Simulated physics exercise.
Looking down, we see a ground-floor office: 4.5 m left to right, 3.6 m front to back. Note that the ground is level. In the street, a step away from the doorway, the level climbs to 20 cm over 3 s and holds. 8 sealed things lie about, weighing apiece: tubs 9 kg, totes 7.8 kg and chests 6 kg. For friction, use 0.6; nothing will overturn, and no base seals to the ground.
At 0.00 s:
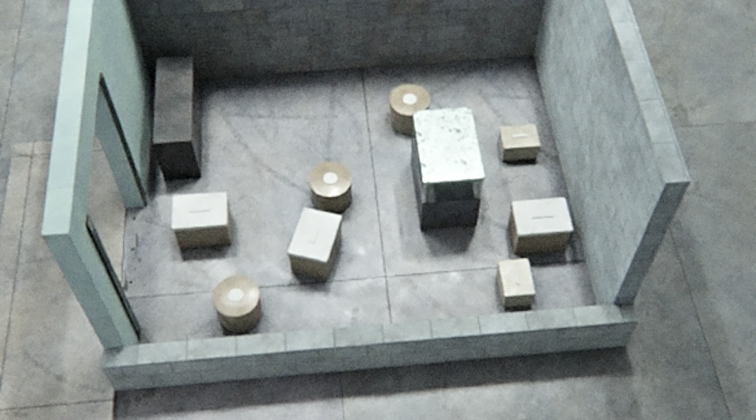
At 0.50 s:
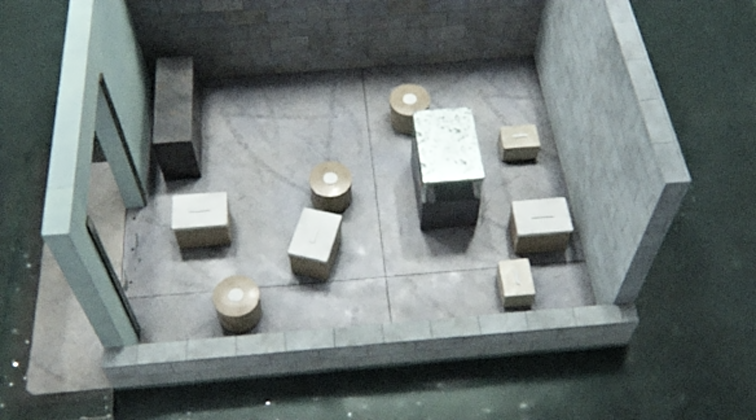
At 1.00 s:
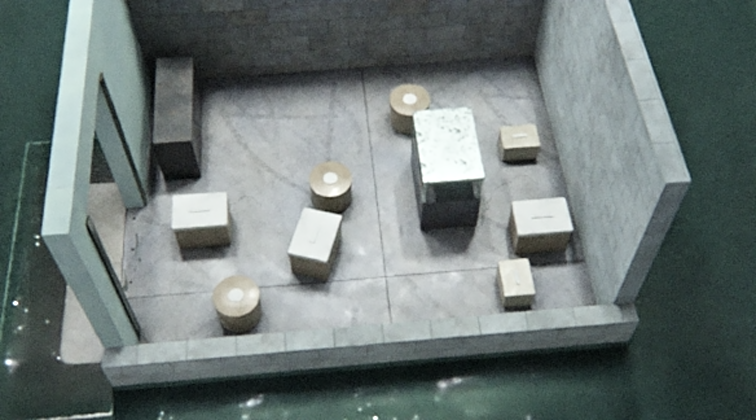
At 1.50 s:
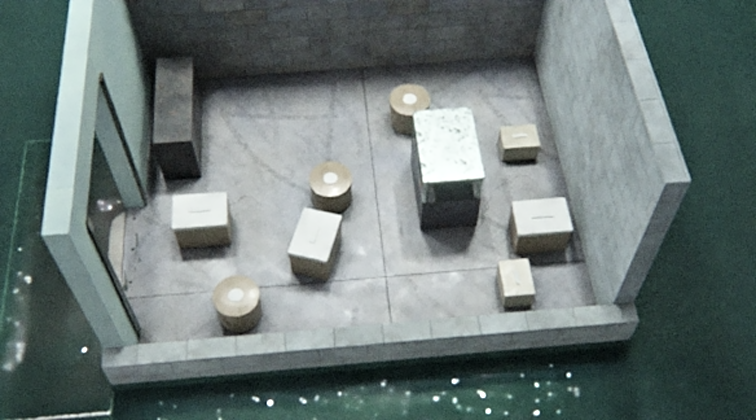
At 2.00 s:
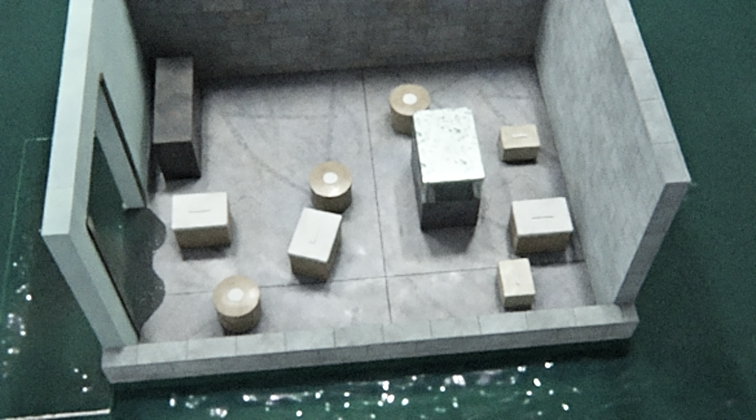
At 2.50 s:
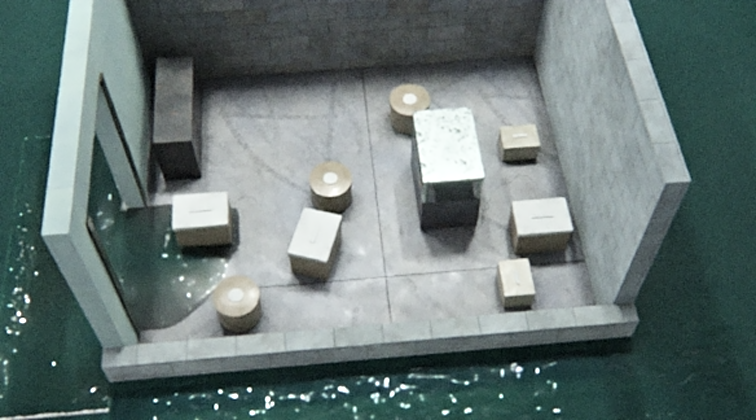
Dark water surrounds a roofless walled room, then spreads through the left doorway across the floor.
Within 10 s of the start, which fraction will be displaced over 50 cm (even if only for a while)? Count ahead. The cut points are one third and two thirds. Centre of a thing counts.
It ends up in the highest band.
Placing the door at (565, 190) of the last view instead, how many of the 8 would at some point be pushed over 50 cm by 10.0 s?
Result: 7 of them.
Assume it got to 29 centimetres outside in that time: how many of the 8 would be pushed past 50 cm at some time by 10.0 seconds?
That would make 8 of them.
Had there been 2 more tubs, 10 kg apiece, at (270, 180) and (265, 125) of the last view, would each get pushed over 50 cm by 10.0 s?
In turn: Over, less.
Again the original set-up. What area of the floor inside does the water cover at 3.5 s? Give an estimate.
Wet area: Approx. 3.5 m2.
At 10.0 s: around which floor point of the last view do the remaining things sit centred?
It works out to somewhere near (472, 116) on the floor.
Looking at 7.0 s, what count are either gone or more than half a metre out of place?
By my reckoning, 6.
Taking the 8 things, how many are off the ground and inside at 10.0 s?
8 of them.
After 3.5 s 1 of 8 are over 50 cm from their spots; 0 afloat.
After 4.5 s 3 of 8 are over 50 cm from their spots; 1 afloat.
After 7.0 s 6 of 8 are over 50 cm from their spots; 4 afloat.
After 10.0 s 7 of 8 are over 50 cm from their spots, and 7 have been at some point; 8 afloat.
